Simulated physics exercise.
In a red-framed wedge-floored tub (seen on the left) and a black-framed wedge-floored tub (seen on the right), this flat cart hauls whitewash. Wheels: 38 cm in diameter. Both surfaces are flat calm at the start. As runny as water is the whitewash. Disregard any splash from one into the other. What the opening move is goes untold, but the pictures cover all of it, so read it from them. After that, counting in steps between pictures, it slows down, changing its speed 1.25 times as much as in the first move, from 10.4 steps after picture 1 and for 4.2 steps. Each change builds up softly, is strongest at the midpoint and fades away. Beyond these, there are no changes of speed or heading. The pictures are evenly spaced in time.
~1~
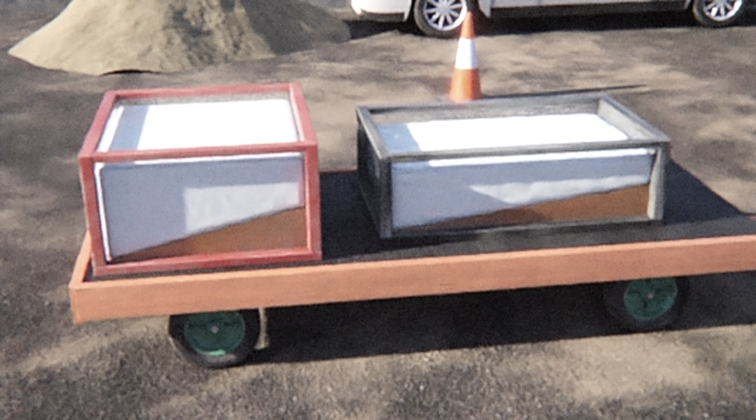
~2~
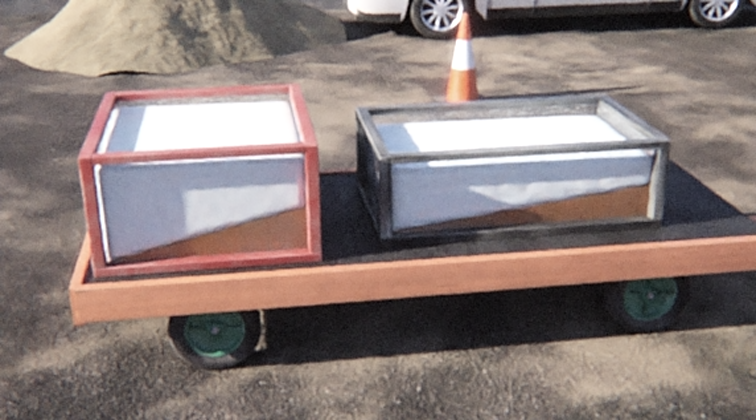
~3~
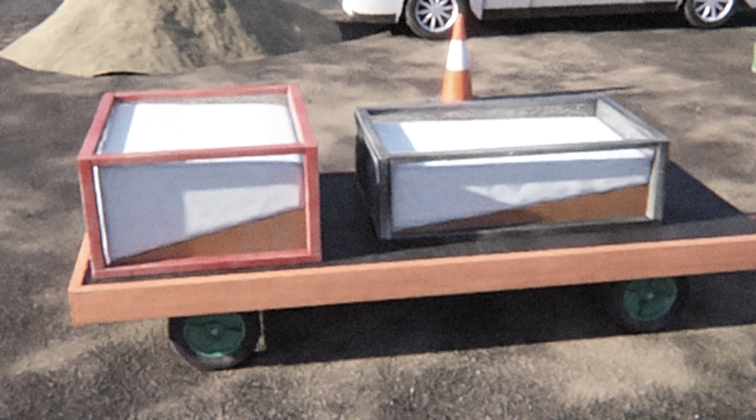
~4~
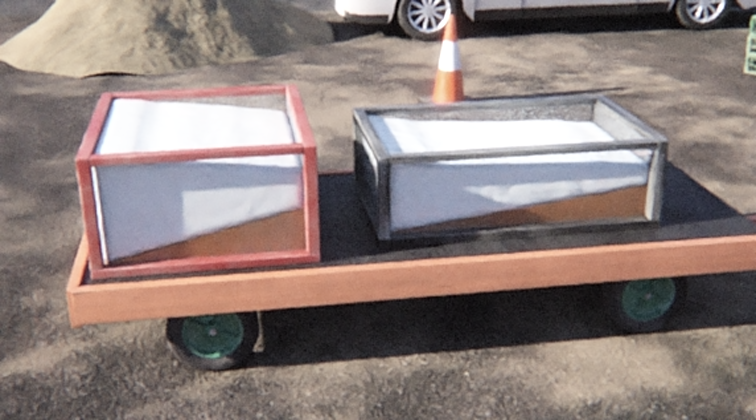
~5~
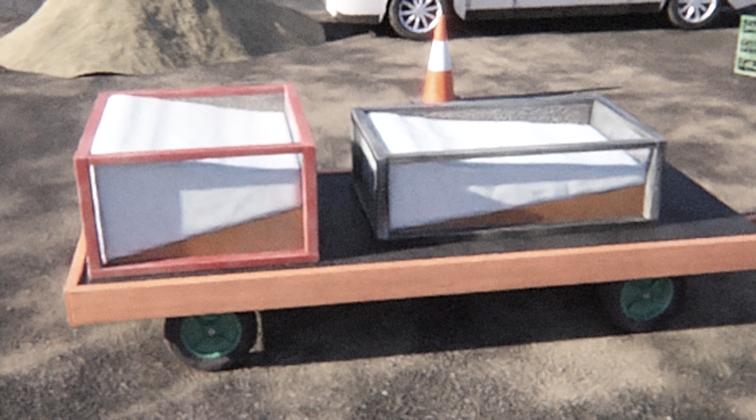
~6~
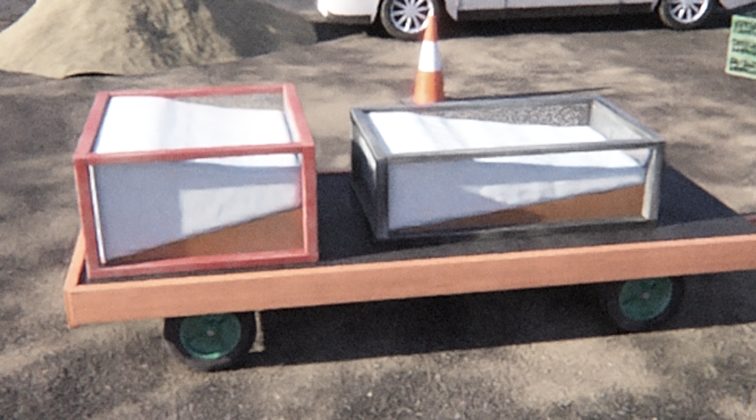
In a sunlit gravel yard, seen from slightly above and side-on by a view that keeps level with a flat cart, a sand pile, a white vehicle and an orange-and-white cone stand behind. The wooden-edged cart on green-hubbed wheels carries a red-framed tub at left and a longer black-framed one at right, both holding white liquid. The background slips slightly leftward as the liquid shifts, sitting higher toward the left of each tub.
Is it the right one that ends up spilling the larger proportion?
The one at the right is left with the smaller share of its contents.
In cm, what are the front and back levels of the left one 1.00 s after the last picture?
Level: ~ 40 cm in front; 40 cm behind.
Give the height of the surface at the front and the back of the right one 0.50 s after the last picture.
At the front 28 cm, at the back 28 cm.
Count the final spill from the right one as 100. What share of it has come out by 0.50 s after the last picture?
Roughly 0 per cent by then.
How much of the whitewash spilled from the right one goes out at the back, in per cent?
Roughly 10 in a hundred.
Then, 0.50 s after the last picture, the left one has lost nothing (front 46 cm, back 34 cm); the right one has lost nothing (front 28 cm, back 28 cm).
Then, 1.00 s after the last picture, the left one has lost nothing (front 40 cm, back 40 cm); the right one has lost nothing (front 39 cm, back 19 cm).
Then, 1.70 s after the last picture, the left one has lost nothing (front 38 cm, back 42 cm); the right one has lost 1 per cent, over the front (front 28 cm, back 36 cm).
Then, 4.14 s after the last picture, the left one has lost nothing; the right one has lost 4 per cent, over the front, a little elsewhere.
